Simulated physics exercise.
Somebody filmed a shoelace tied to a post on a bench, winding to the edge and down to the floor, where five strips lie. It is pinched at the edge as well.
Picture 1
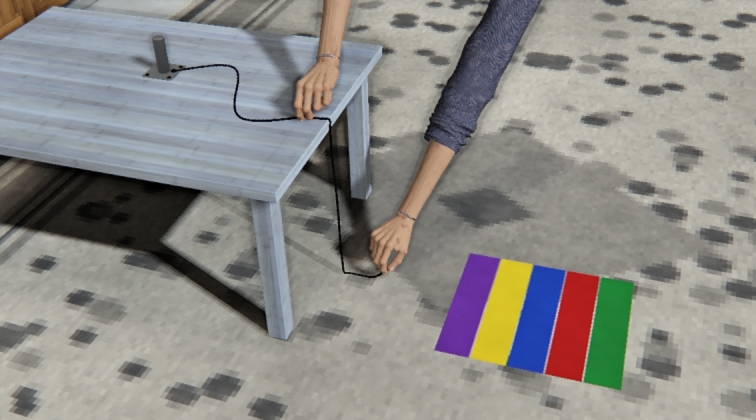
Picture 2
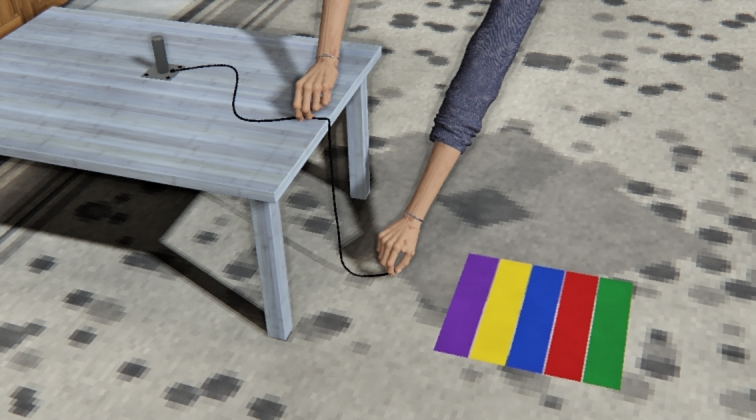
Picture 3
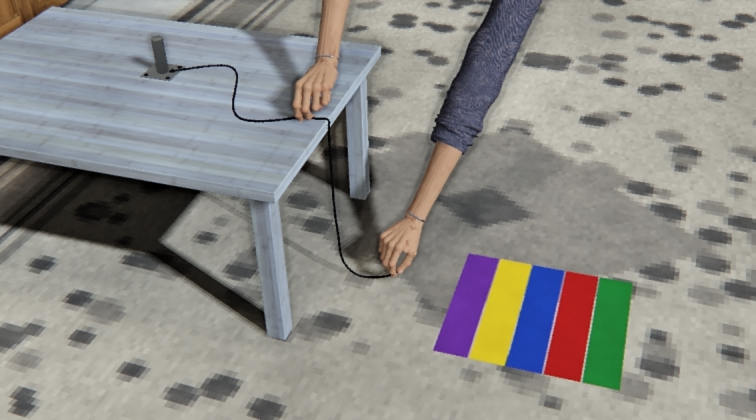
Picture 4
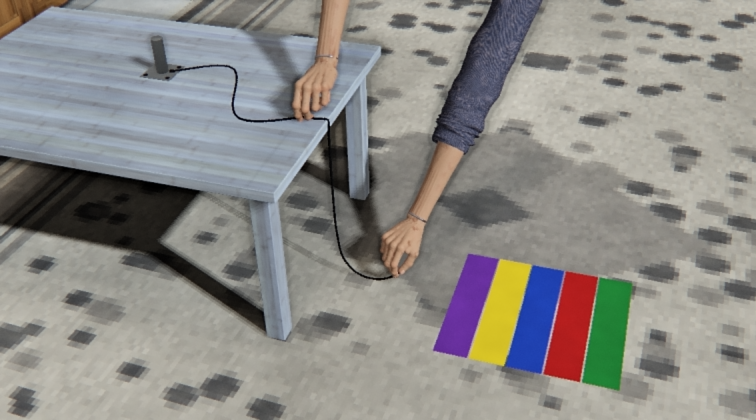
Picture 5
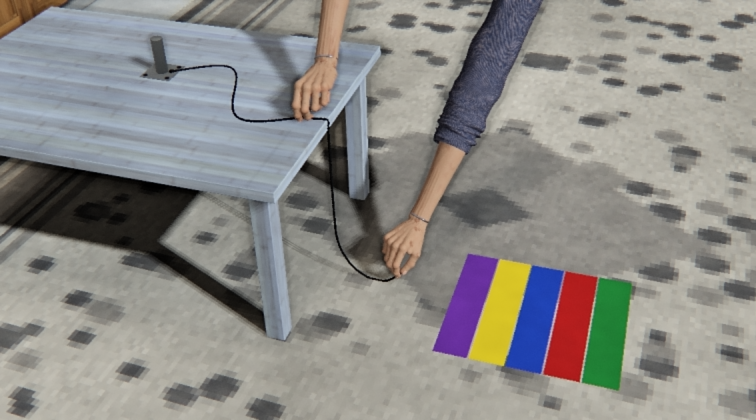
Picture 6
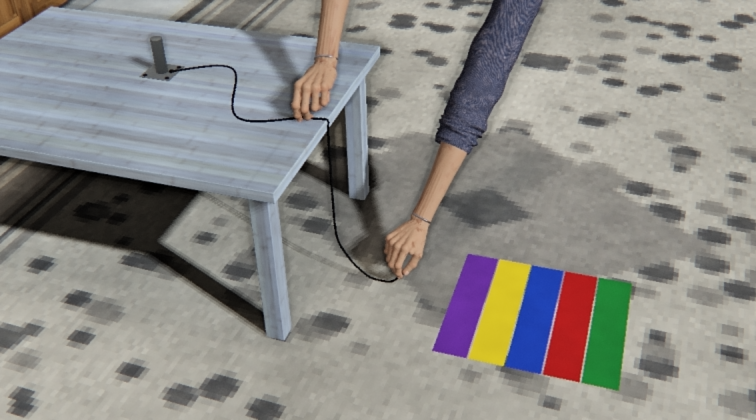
A hand holding a black cord's end near five colored strips on the floor shifts slightly right.
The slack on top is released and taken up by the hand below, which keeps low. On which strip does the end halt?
The end stops over the red strip.
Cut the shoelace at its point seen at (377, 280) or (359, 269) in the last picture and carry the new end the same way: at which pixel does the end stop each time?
About (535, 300) and (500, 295).
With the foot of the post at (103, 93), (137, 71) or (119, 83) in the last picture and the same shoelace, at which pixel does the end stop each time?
In that order: (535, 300), (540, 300) and (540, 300).
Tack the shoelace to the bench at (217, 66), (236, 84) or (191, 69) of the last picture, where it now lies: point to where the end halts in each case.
The places are (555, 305), (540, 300) and (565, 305).
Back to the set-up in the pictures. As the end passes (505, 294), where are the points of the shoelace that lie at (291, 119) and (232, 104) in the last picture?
About (343, 145), and the other about (286, 104).
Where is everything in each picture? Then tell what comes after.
In the first frame, end (387, 270); purple (458, 335); yellow (493, 342); blue (530, 350); red (567, 357); green (605, 365).
In the second frame, end (394, 272); shoelace through (207, 66) (236, 88) (257, 121) (329, 130) (334, 196) (341, 259).
In the third frame, end (396, 272).
In the fourth frame, end (398, 273); shoelace through (206, 67) (235, 88) (256, 121) (328, 130) (333, 196) (344, 260).
In the fifth frame, end (400, 273).
In the sixth frame, end (402, 274); shoelace through (205, 67) (235, 88) (256, 121) (328, 130) (332, 196) (350, 259).
A little later, end near (505, 294); over yellow.
Next, end near (549, 302); over blue.
When it is tight, end near (577, 307); over red. It gets as far as the red strip.
